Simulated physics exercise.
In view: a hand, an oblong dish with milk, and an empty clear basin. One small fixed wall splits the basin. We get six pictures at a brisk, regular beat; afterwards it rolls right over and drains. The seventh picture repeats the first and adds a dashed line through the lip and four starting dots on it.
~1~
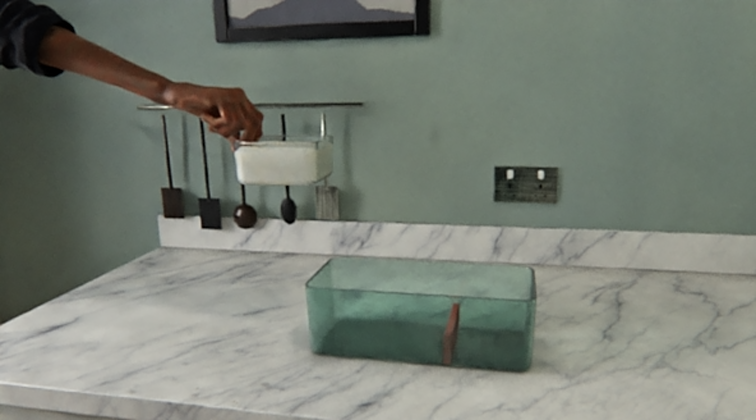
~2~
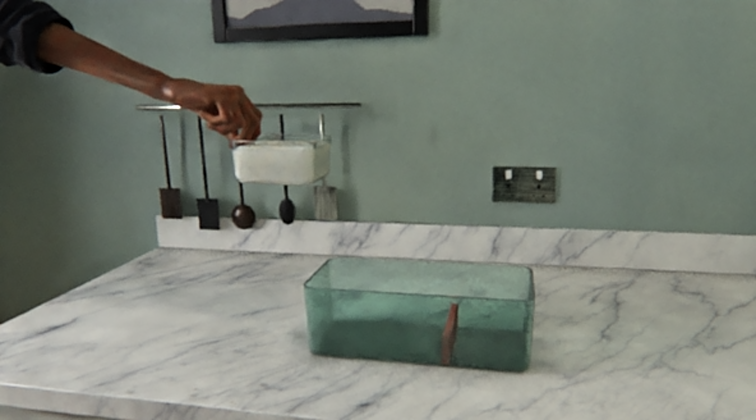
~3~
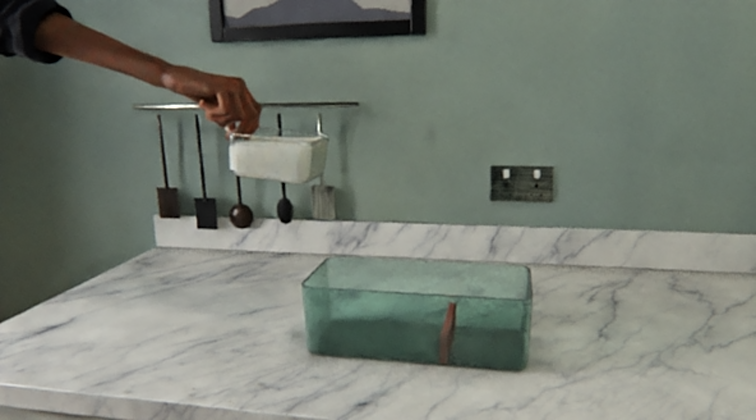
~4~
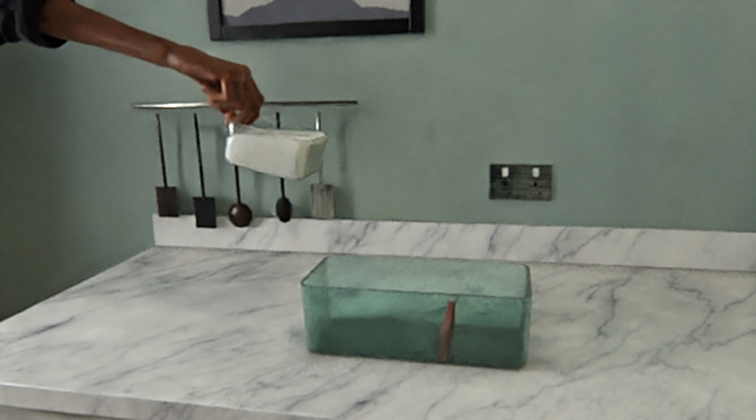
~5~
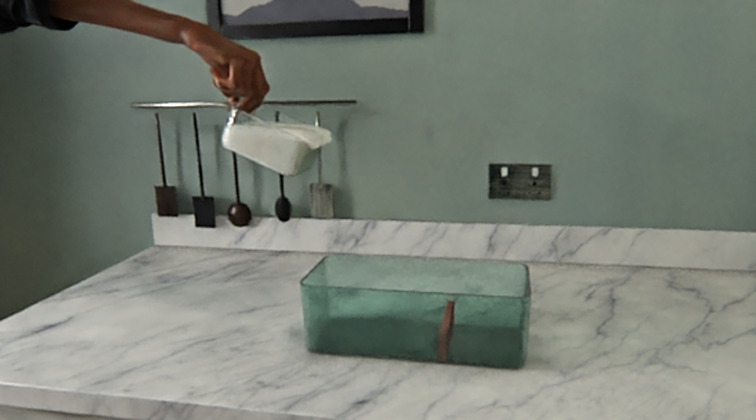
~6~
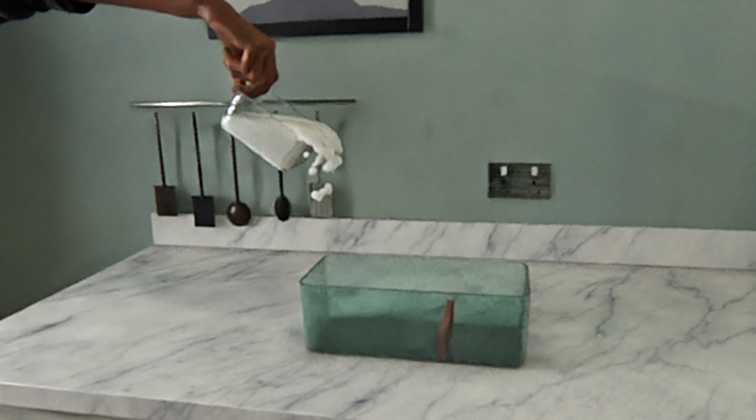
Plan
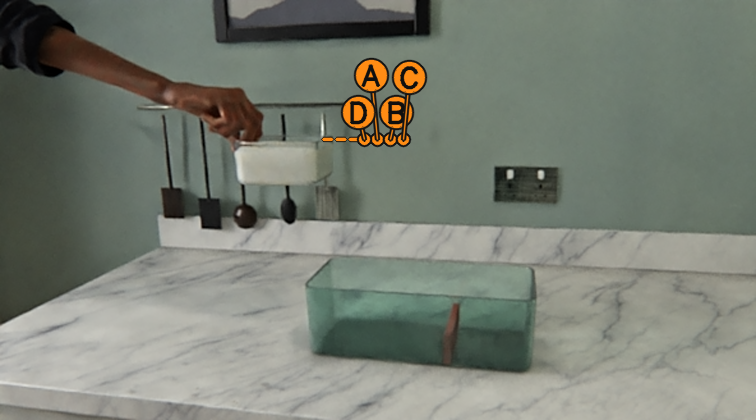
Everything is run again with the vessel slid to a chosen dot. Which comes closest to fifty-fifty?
D is best.
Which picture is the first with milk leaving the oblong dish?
In picture 5.
On the marked copy, A at (377, 139); B at (390, 139); C at (403, 139); D at (364, 139).
For place A, about 34 % ends left of the wall and 60 % right of it; 5 % is lost outside.
For place B, about 21 % ends left of the wall and 74 % right of it; 5 % is lost outside.
For place C, about 13 % ends left of the wall and 83 % right of it; 4 % is lost outside.
For place D, about 48 % ends left of the wall and 47 % right of it; 6 % is lost outside.
